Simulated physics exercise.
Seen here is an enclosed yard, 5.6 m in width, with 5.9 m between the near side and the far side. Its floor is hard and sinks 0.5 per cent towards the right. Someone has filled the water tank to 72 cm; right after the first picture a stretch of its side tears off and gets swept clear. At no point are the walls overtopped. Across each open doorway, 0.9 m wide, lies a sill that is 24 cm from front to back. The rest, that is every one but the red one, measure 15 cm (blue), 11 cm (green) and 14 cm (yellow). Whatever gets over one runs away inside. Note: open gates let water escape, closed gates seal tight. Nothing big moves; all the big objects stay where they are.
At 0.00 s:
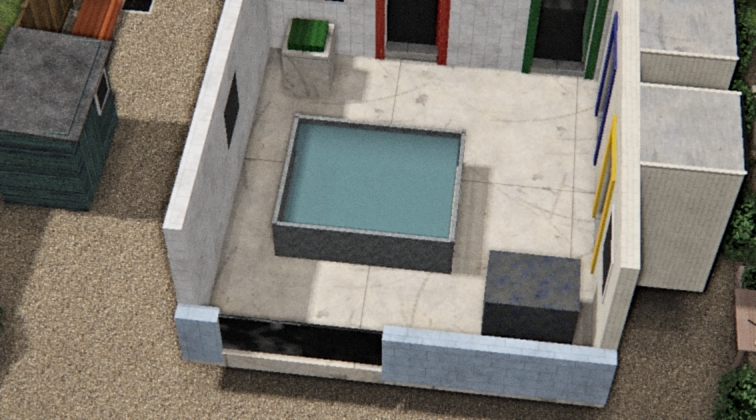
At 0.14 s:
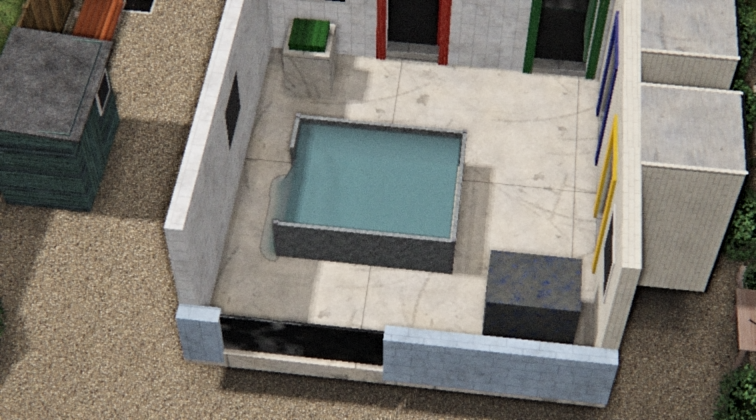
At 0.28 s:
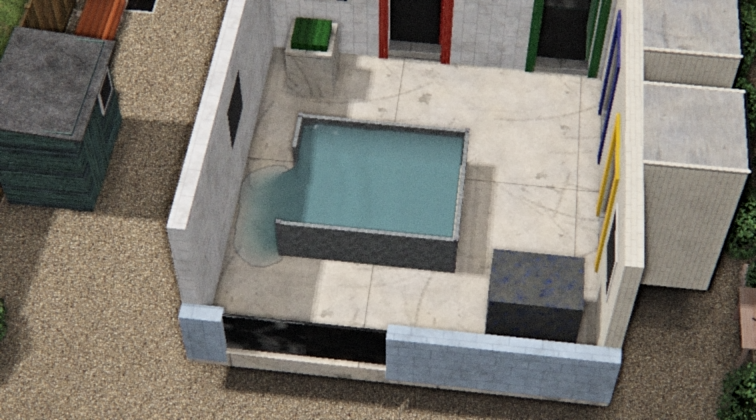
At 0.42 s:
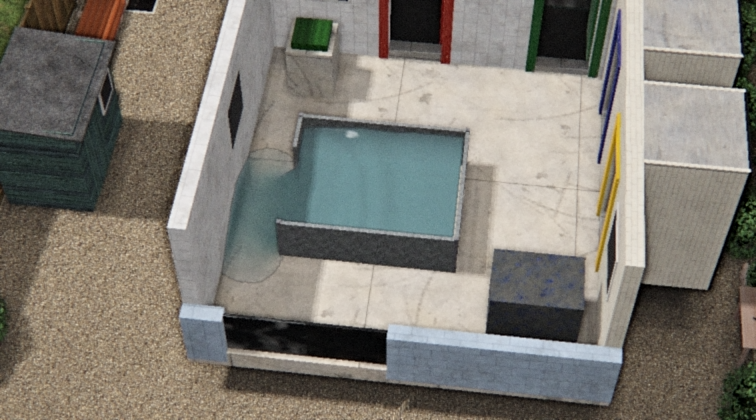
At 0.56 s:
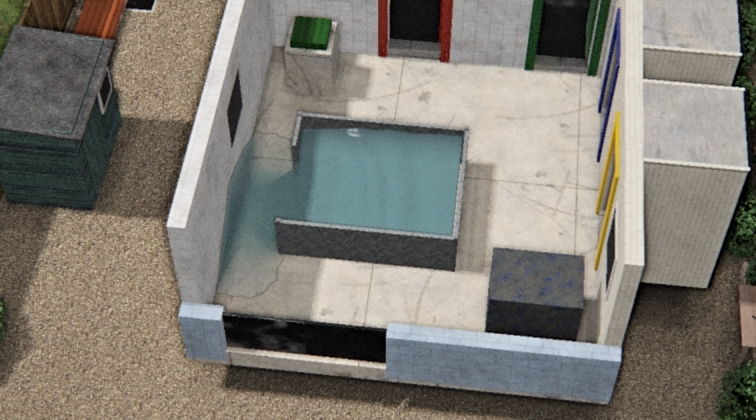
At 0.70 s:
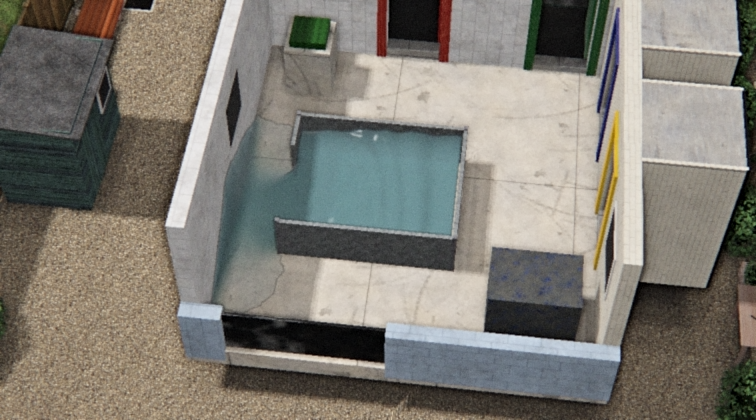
At first, still blue water fills a rectangular tank in a walled yard with red and green doorways at the back. A section of the tank's left side then breaks open, and water pours through the gap, fans out across the pale floor, and spreads along the base of the left wall.
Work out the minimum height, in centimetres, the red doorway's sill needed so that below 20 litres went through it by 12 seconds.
The minimum is roughly 9 cm.
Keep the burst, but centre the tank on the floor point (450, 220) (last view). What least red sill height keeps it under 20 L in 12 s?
About 10.5 cm.
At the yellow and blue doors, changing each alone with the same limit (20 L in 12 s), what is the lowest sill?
Roughly 12.5 cm for the yellow door and roughly 17 cm for the blue door.
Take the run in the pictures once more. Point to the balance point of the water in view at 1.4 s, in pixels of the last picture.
Approximately (334, 211).
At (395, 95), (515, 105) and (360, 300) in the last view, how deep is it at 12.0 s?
I'd read roughly 12, 12 and 11 cm there.
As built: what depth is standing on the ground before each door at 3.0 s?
Depths in cm - red: 8, blue: 0, green: 0, yellow: 0.
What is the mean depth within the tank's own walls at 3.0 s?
Some 32 cm.
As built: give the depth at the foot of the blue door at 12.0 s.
It comes to about 14.0 centimetres deep.
After 1.4 s water covers 20 % of the floor, deepest (56 cm) near (245, 218); it has not reached the red door.
After 3.0 s water covers 65 % of the floor, deepest (40 cm) near (272, 50); 8 cm at the red door, 0 litres in over its 18 cm sill.
After 12.0 s water covers 95 % of the floor, deepest (16 cm) near (596, 243); 12 cm at the red door, 0 litres in over its 18 cm sill.
At the red door as built, the water arrived by 2.3 s and peaked near 14 cm at 8.8 s.
With a sill of 7.5 cm, 37 litres would have come in within the 12 s; with 10.5 cm, 8 litres. So under 20 litres takes about 9 cm.
